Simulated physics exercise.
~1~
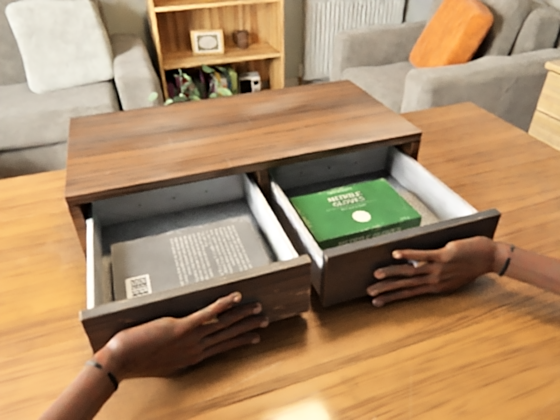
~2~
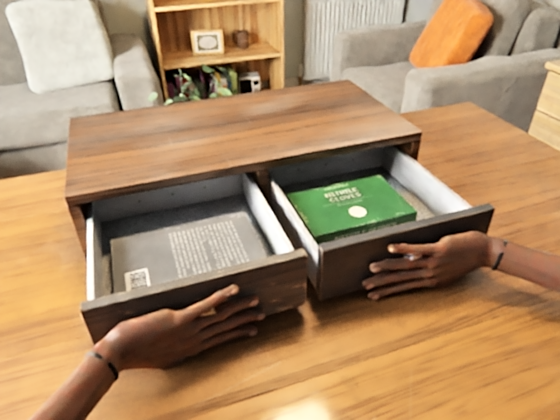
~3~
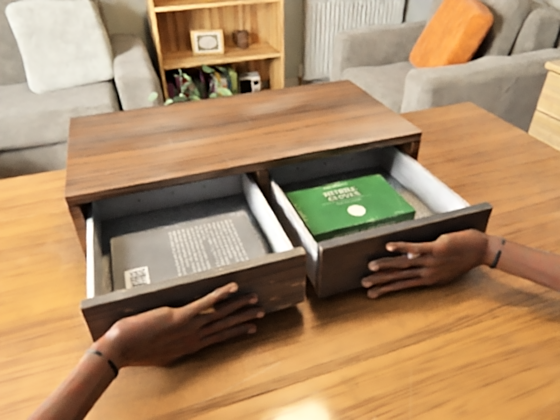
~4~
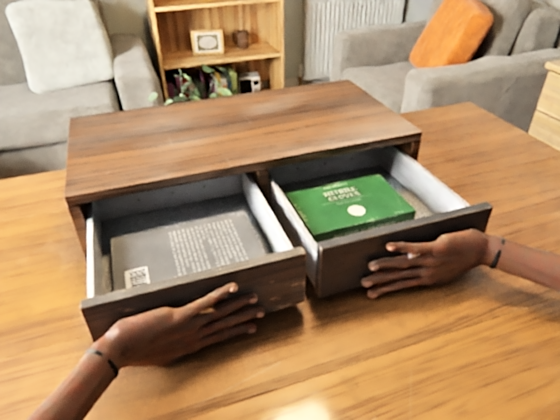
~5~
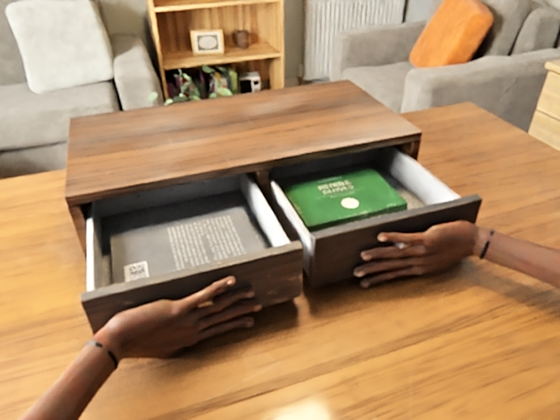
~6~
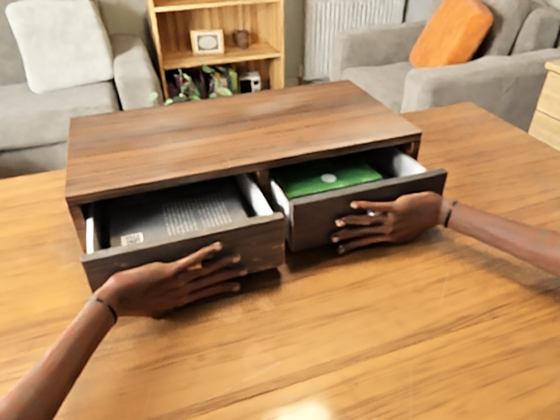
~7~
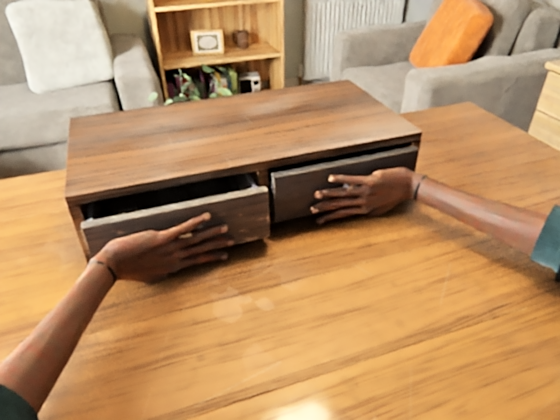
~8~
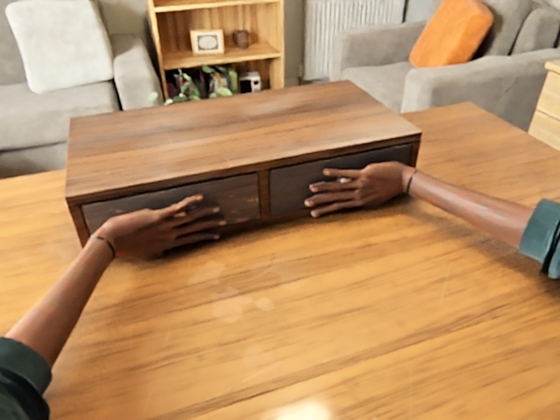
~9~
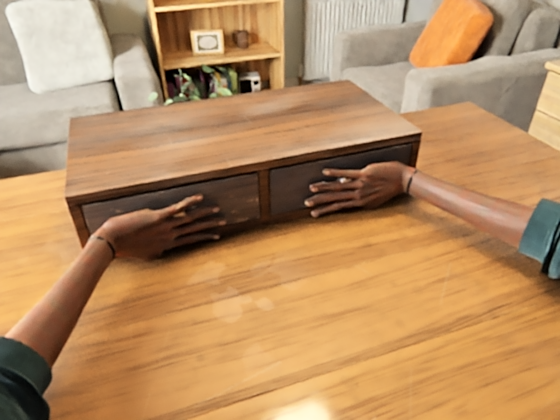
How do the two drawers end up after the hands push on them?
Both the left drawer and the right drawer end up fully closed, with the grey book and the green box out of sight.
On a wooden table in a living room, a low wooden cabinet stands with both drawers open, a grey book in the left and a green box in the right. Two hands push the drawers inwards together until both are shut, and the hands rest on their fronts.
